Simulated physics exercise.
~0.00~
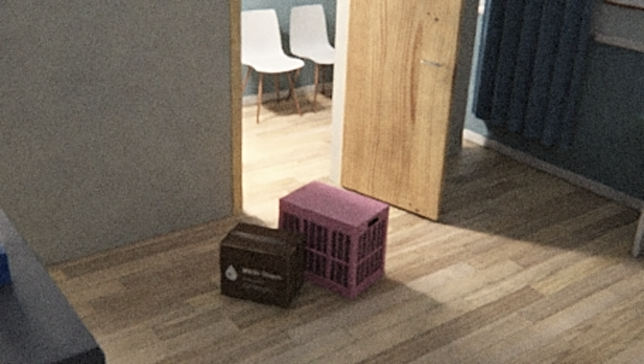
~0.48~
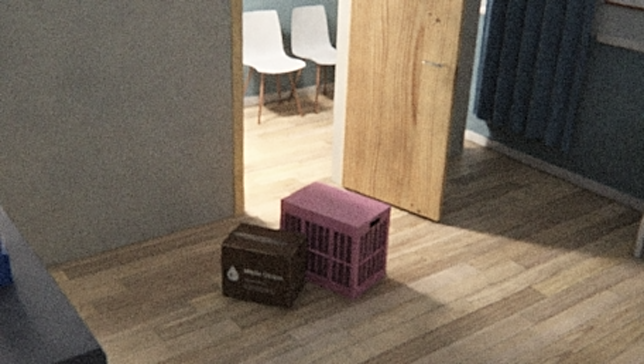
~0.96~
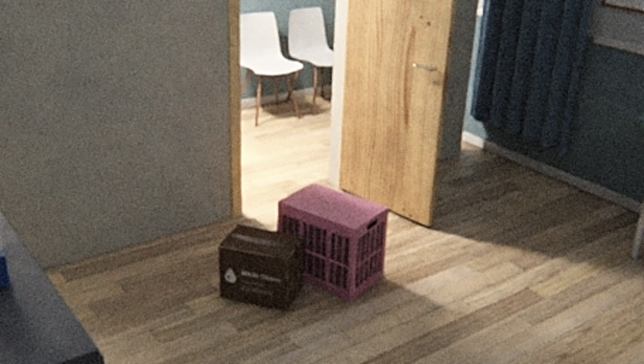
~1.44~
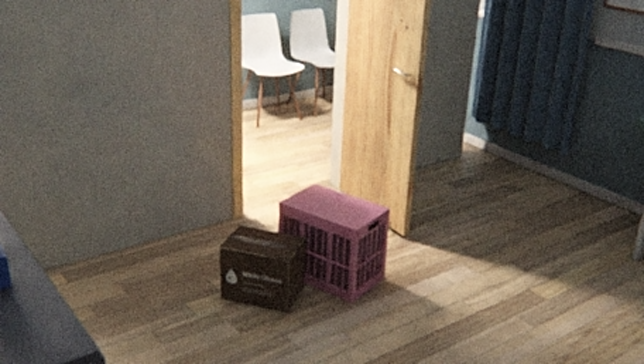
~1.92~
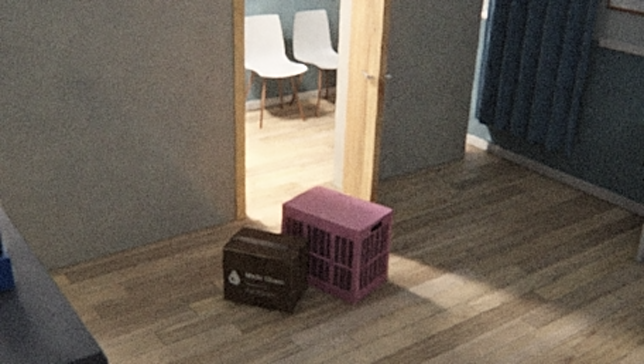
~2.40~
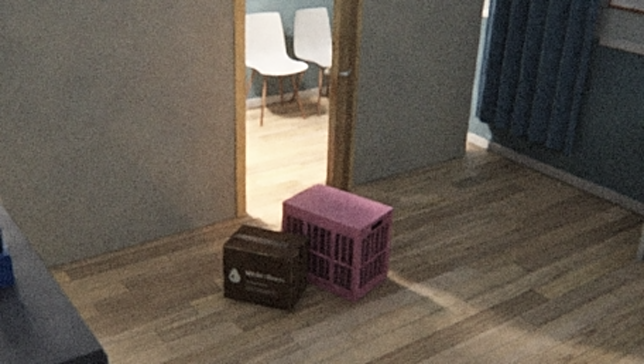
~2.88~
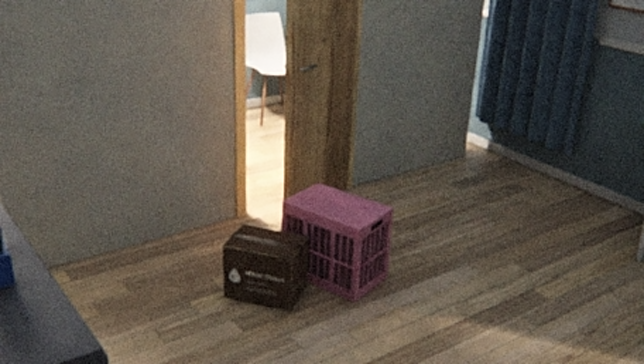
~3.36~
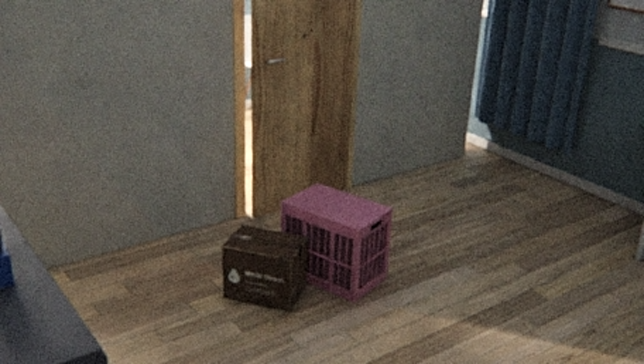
A wooden door swings almost shut behind a pink crate and brown box, which stay still.
